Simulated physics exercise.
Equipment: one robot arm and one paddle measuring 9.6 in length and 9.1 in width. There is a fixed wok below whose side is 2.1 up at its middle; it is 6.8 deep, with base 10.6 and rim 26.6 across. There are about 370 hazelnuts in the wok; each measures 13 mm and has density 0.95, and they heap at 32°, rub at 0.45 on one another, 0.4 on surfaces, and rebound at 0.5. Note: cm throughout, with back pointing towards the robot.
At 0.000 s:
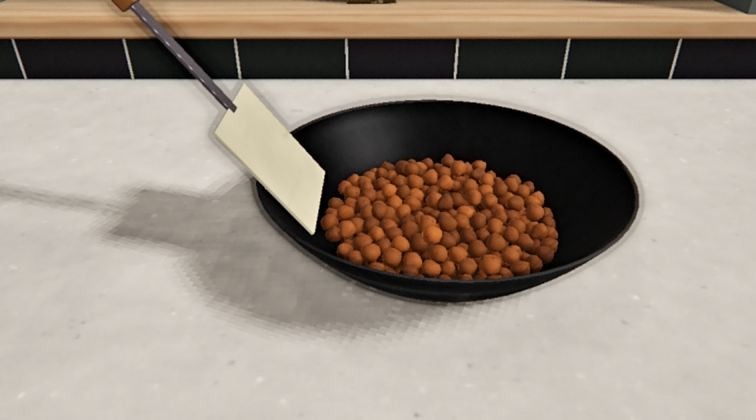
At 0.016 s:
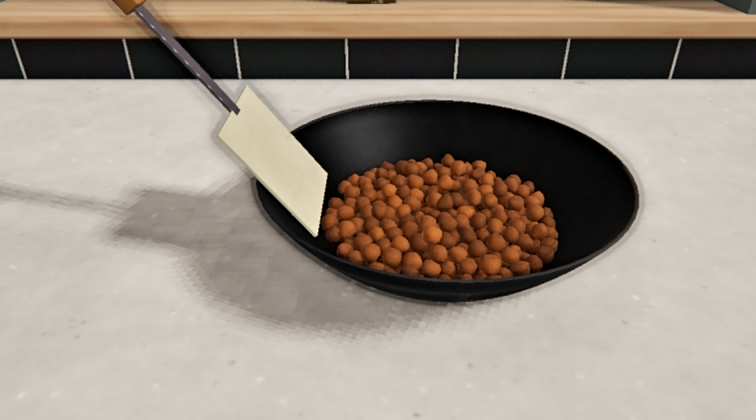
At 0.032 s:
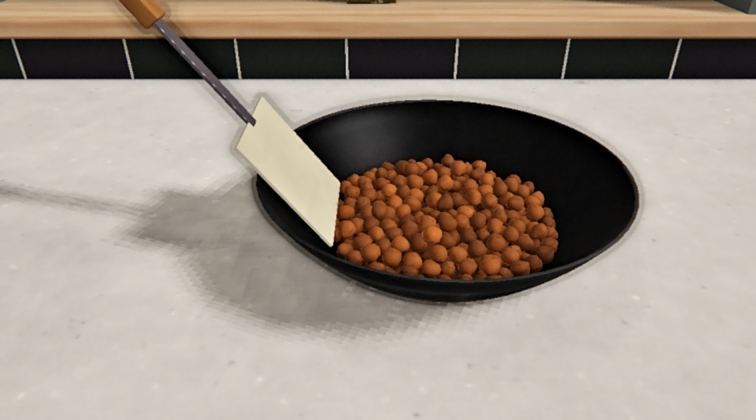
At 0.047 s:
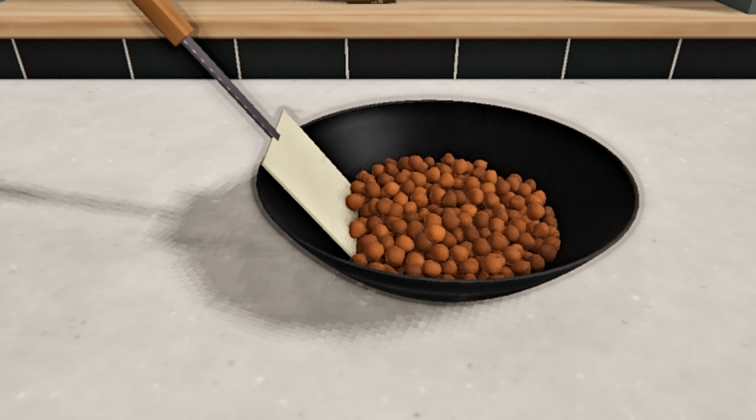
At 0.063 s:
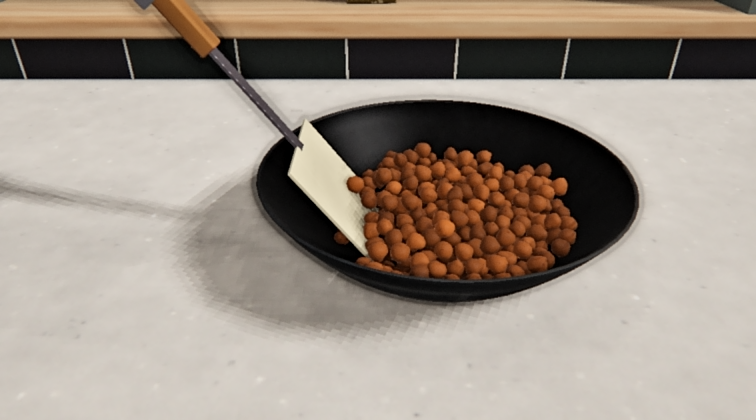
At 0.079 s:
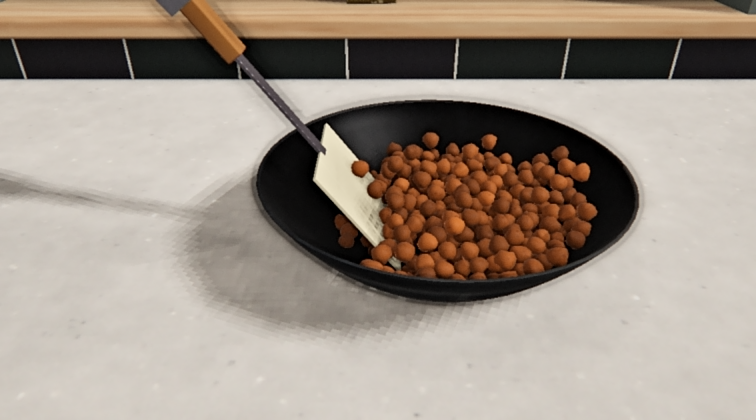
On a pale kitchen counter, a cream paddle lowering into a black wok and pushing a heap of brown hazelnuts right.
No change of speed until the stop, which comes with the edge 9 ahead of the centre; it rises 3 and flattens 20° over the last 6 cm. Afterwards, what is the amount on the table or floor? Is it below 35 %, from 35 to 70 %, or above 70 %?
From 35 to 70 %.
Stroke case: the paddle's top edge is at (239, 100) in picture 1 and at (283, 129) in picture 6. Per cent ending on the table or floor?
20 per cent.
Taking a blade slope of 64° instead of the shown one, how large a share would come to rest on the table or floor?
Estimate: Approx. 50 %.
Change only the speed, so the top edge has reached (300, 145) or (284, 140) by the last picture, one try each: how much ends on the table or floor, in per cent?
Try one roughly 40 per cent; try two roughly 30 per cent.
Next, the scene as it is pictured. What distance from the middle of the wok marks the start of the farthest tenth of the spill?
About 60 cm.
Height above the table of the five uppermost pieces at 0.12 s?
9 cm or so.
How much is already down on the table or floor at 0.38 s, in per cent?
10 per cent.
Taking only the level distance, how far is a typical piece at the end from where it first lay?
The figure is about 11 cm.
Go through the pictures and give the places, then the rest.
In the first frame, the paddle top edge at (230, 106), sloping 53°; upper third of the load around (444, 205), from x 330 to 550, top at y 160; 370 in the wok.
In the second frame, the paddle top edge at (233, 109), sloping 53°; upper third of the load around (444, 205), from x 330 to 550, top at y 160.
In the third frame, the paddle top edge at (249, 120), sloping 53°; upper third of the load around (444, 205), from x 335 to 550, top at y 160.
In the fourth frame, the paddle top edge at (274, 134), sloping 53°; upper third of the load around (442, 204), from x 335 to 550, top at y 160.
In the fifth frame, the paddle top edge at (297, 144), sloping 53°; upper third of the load around (454, 201), from x 340 to 570, top at y 150.
In the sixth frame, the paddle top edge at (320, 149), sloping 53°; upper third of the load around (474, 195), from x 340 to 585, top at y 140; 370 in the wok.
After 0.12 s, sloping 53°, highest piece 10 above the table; 370 in the wok.
After 0.16 s, sloping 47°, highest piece 12 above the table; 367 in the wok, 3 on the blade or in flight.
After 0.38 s, sloping 33°, highest piece 17 above the table; 184 in the wok, 41 on the table or floor, 145 on the blade or in flight.
After 1.43 s, sloping 33°, highest piece 6 above the table; 186 on the table or floor, 184 in the wok.
In the end, 186 on the table or floor, 184 in the wok. That is 50 % on the table or floor.
